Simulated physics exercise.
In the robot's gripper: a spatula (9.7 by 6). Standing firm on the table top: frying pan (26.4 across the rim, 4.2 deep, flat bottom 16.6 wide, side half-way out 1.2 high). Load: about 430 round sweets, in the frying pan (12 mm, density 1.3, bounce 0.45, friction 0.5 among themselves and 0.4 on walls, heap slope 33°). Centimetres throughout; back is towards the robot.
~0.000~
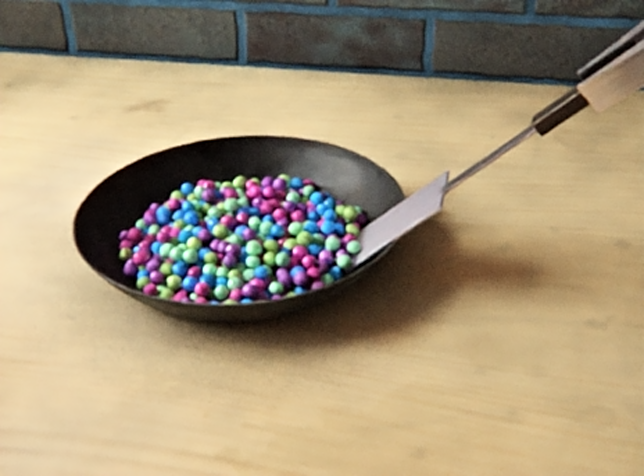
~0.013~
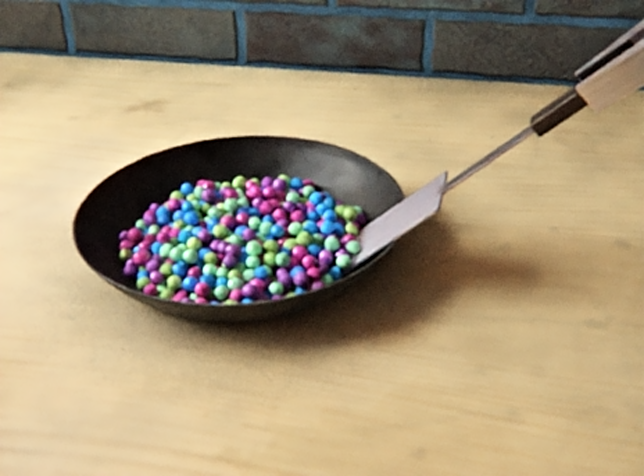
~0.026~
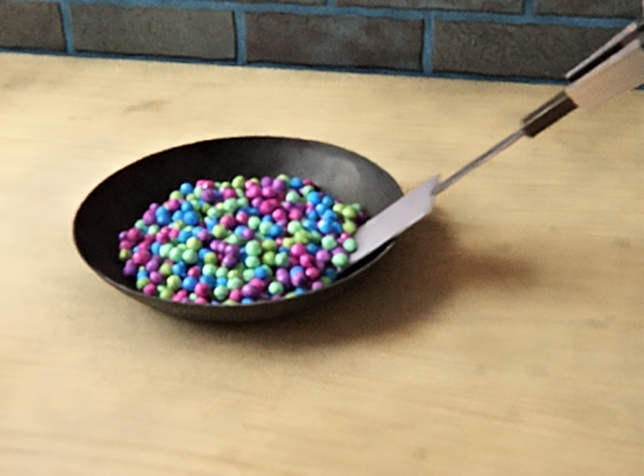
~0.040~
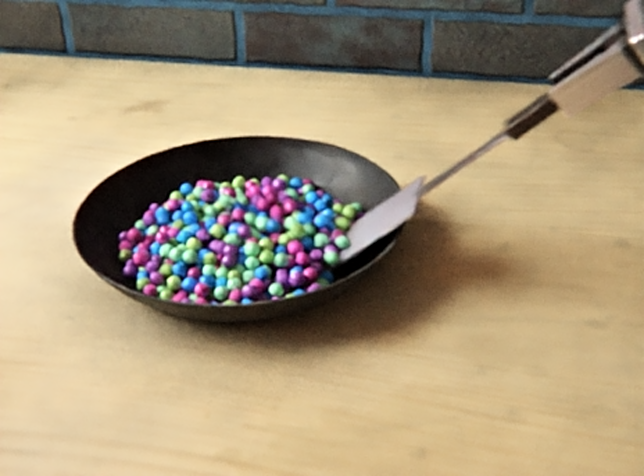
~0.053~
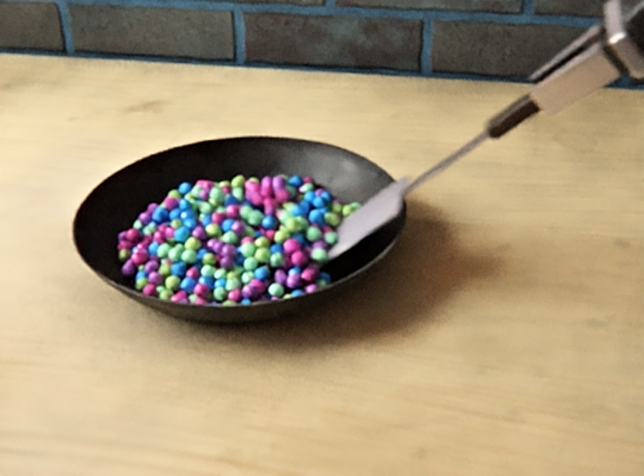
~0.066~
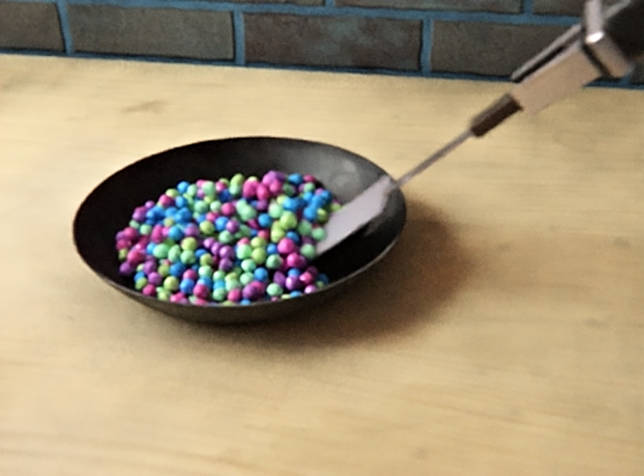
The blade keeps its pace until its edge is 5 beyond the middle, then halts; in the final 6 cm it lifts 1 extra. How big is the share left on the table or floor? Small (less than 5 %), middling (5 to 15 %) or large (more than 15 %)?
Share on the table or floor: Small (less than 5 %).
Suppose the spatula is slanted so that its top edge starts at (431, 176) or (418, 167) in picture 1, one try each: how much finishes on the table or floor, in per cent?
Some 5 and 5 per cent.
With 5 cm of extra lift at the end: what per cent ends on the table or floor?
About 5 per cent.
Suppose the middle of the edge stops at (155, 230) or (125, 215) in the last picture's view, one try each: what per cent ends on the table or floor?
Some 5 and 25 per cent.
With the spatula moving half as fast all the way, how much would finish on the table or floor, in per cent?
It would be near 0 per cent.
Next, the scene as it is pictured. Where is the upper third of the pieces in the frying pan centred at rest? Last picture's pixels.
Near (151, 212).
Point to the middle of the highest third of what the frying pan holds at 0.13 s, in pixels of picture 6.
Around (216, 215).
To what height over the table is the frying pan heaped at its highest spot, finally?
About 5.5 cm.
After 0.10 s, sloping 42°, highest piece 5 above the table; 433 in the frying pan.
After 0.13 s, sloping 42°, highest piece 5 above the table; 433 in the frying pan.
After 0.35 s, sloping 42°, highest piece 5 above the table; 429 in the frying pan, 3 on the table or floor, 1 on the blade or in flight.
After 1.40 s, sloping 42°, highest piece 5 above the table; 428 in the frying pan, 5 on the table or floor.
At rest, 428 in the frying pan, 5 on the table or floor. That is 1 % on the table or floor.
